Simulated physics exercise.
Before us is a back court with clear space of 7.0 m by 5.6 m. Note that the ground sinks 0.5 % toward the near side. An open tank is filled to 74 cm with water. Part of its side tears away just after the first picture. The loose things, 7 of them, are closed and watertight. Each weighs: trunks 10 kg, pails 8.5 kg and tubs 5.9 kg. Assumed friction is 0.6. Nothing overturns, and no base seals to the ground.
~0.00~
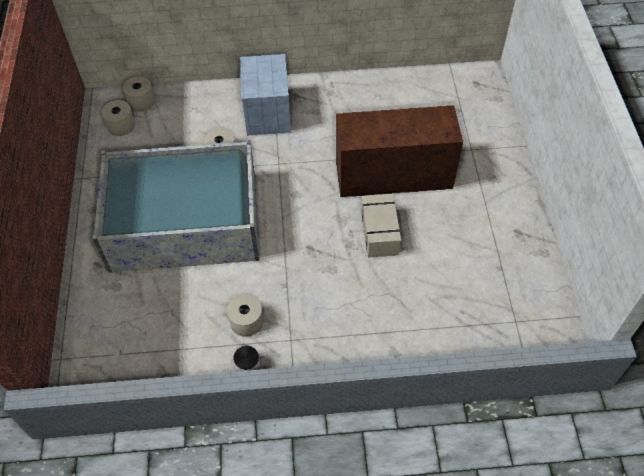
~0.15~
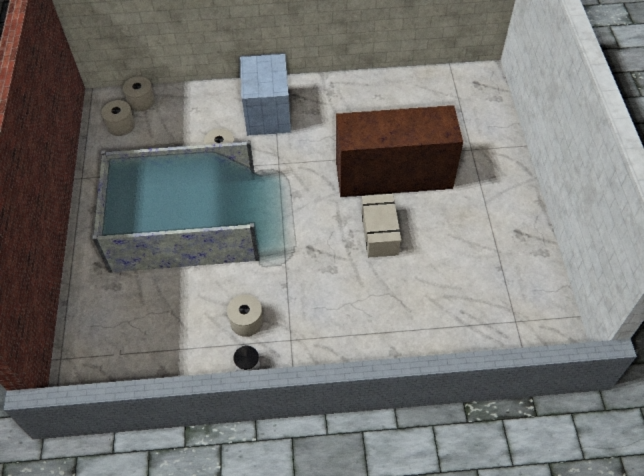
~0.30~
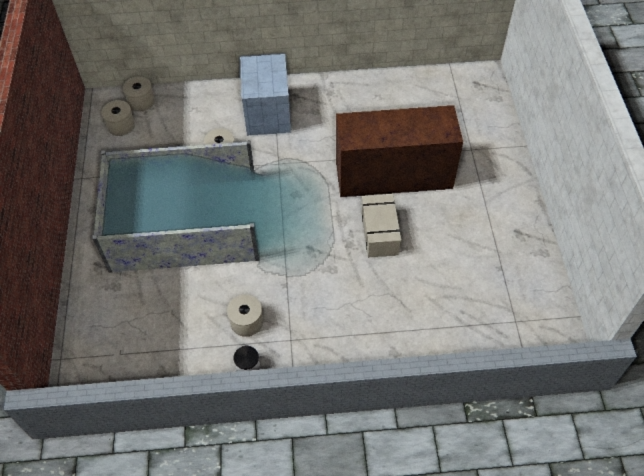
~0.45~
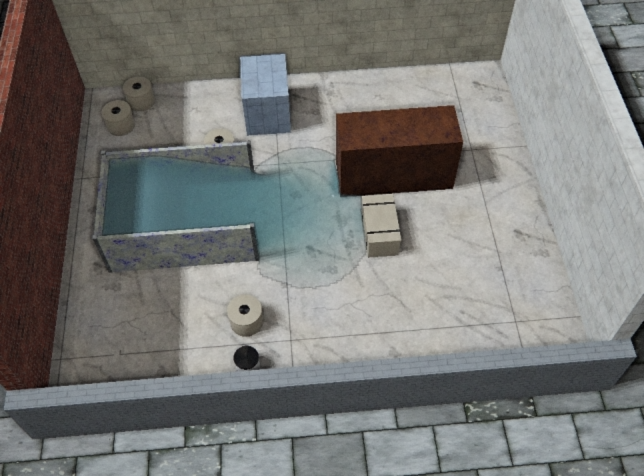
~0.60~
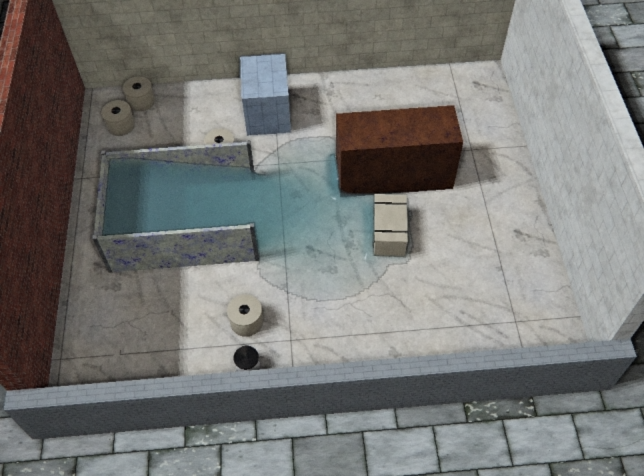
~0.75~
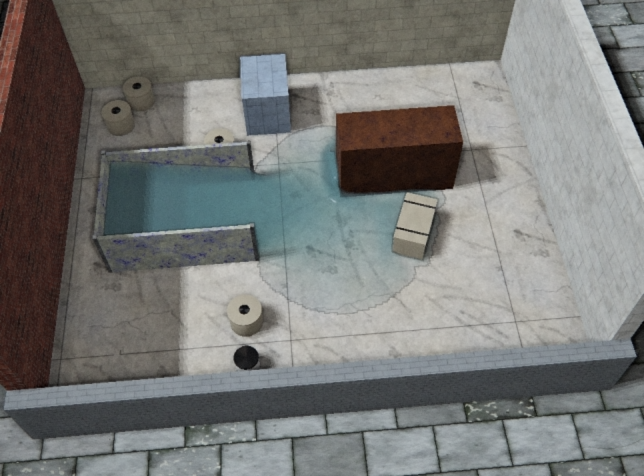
Water pours from the open right side of a stone-walled tank at the left of a walled court, seen from above by a still camera. A blue block stands at the back, a rust-brown block right of centre, round tan objects around the tank, and a small dark pail near the front wall. The pool spreads rightward across the pale floor, reaches a cream trunk, and pushes it slightly right, turning it.
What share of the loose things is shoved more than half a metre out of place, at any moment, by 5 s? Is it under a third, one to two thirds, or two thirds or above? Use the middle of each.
It is under a third.
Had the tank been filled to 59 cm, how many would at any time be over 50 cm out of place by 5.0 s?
1.
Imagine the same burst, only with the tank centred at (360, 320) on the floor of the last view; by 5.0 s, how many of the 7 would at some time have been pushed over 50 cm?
1.
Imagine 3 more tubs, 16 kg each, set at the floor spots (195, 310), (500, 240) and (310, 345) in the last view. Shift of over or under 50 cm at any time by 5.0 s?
Reading them off in order: Not beyond, clears the mark, not beyond.
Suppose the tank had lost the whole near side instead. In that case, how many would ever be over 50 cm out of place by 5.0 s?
The answer then is 5.
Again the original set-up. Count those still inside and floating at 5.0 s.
1.
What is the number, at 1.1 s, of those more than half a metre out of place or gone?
By my tally, 1.
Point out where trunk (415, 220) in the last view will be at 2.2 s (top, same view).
(569, 275) or thereabouts.
After 1.1 s 1 of 7 are over 50 cm from their spots; 0 afloat.
After 2.2 s 1 of 7 are over 50 cm from their spots; 1 afloat.
After 3.5 s 1 of 7 are over 50 cm from their spots; 1 afloat.
After 5.0 s 1 of 7 are over 50 cm from their spots, and 1 have been at some point; 1 afloat.
